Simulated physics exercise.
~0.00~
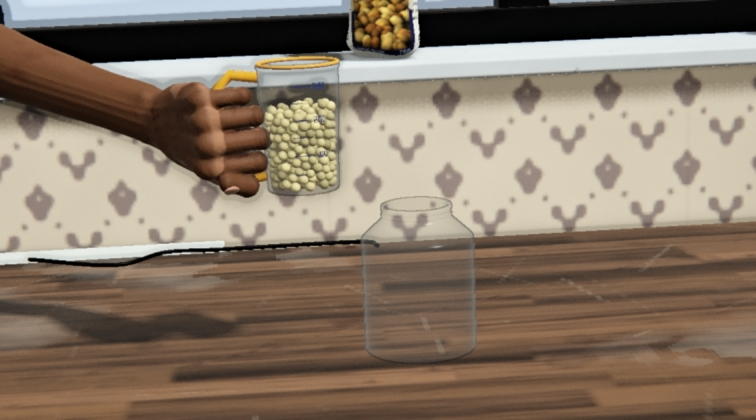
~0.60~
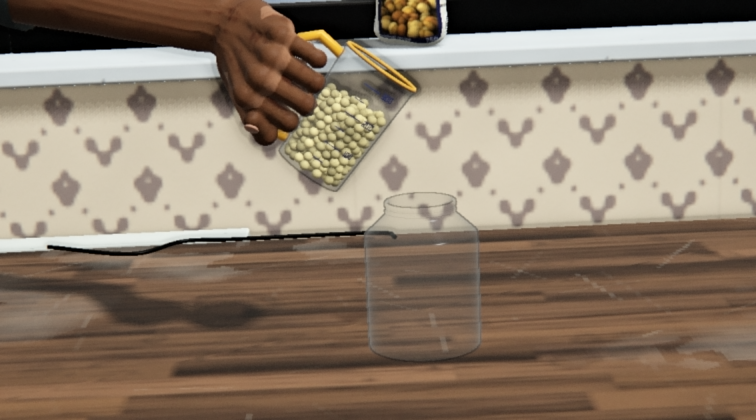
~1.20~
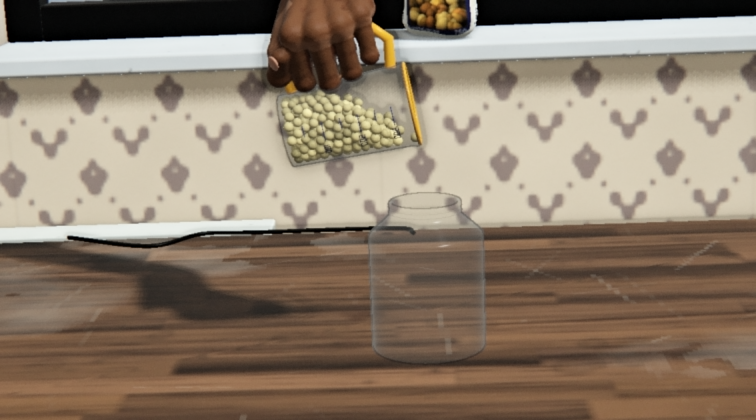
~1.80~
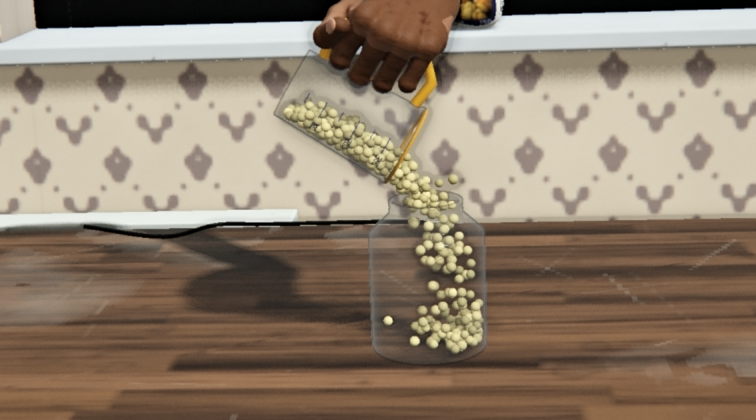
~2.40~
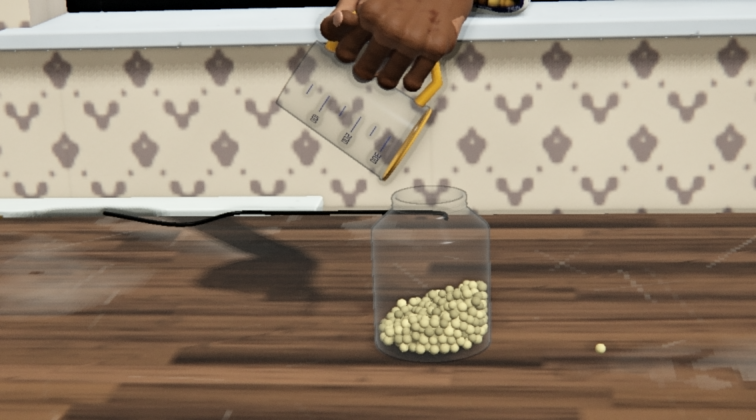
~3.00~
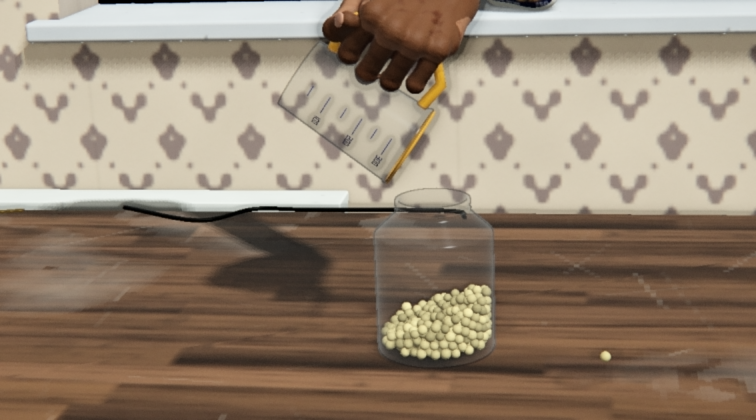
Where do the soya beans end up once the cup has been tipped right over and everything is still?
The larger part of them lies in the jar, while very few are spilt outside and very few, if any, are left in the cup.
